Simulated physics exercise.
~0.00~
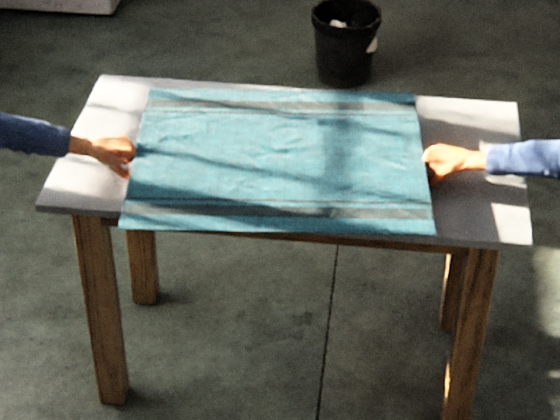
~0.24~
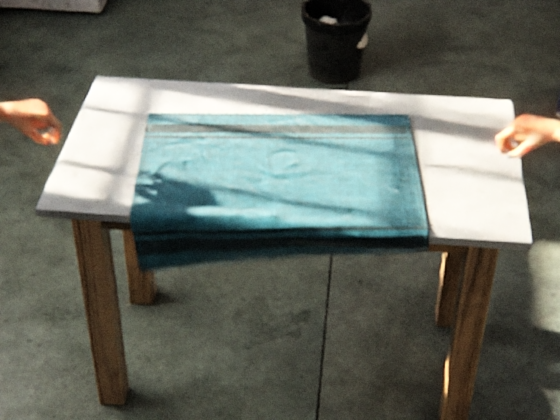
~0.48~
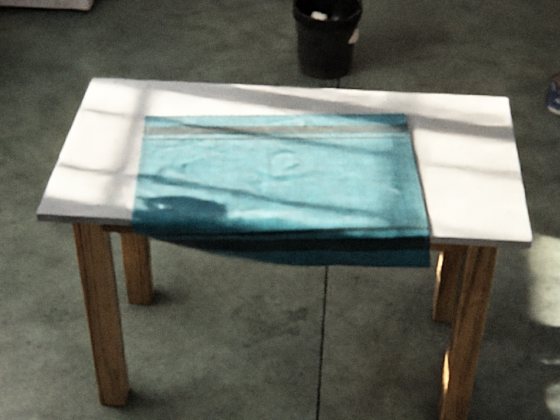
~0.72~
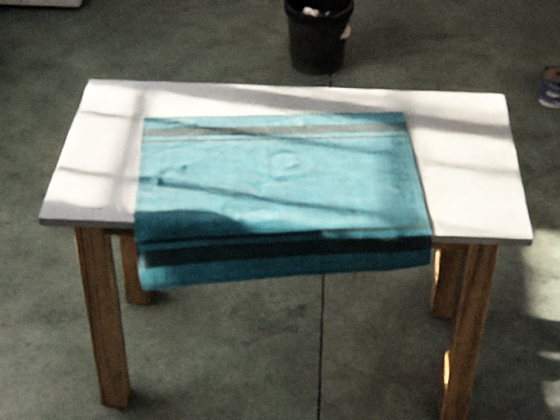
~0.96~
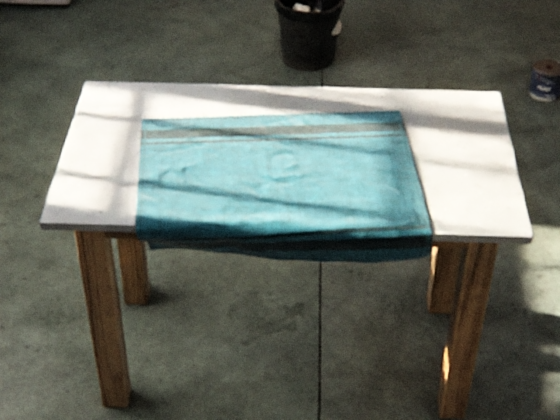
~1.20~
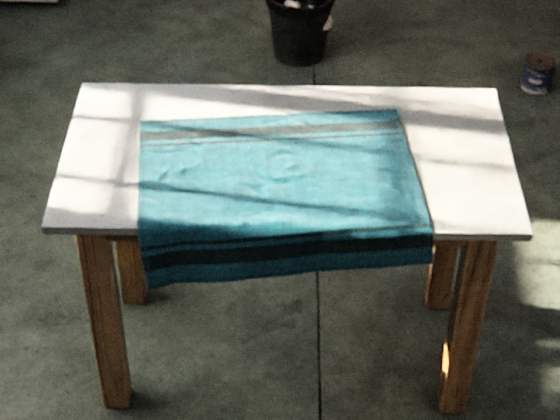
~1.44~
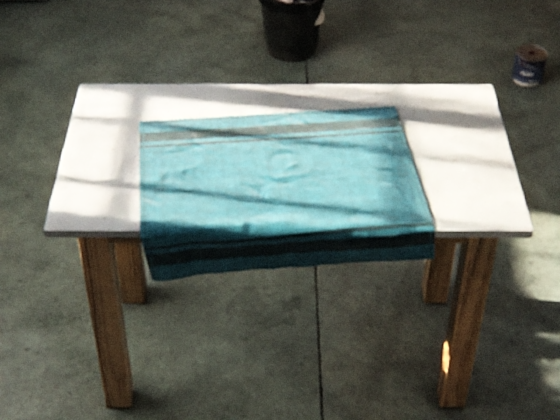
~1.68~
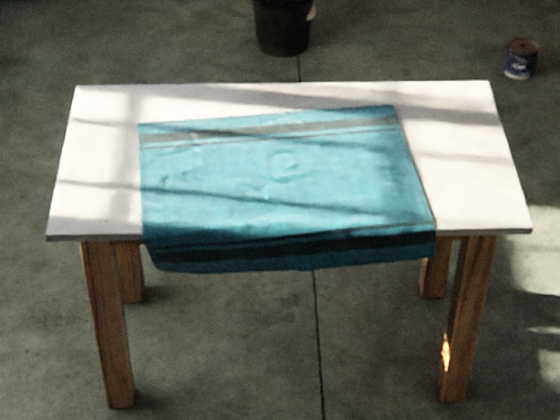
At first, two hands, one on each side, hold a teal scarf with darker and greyish stripes level across a pale table with wooden legs. They let go and draw back out of view, and the near part of the scarf drops over the front edge. The hanging part swings and ripples a little, while the rest lies flat on the top. The view drifts slightly sideways, shifting the dark bucket and small can on the floor behind. The scarf stays on the table, mostly on top, with its striped end hanging over the front.
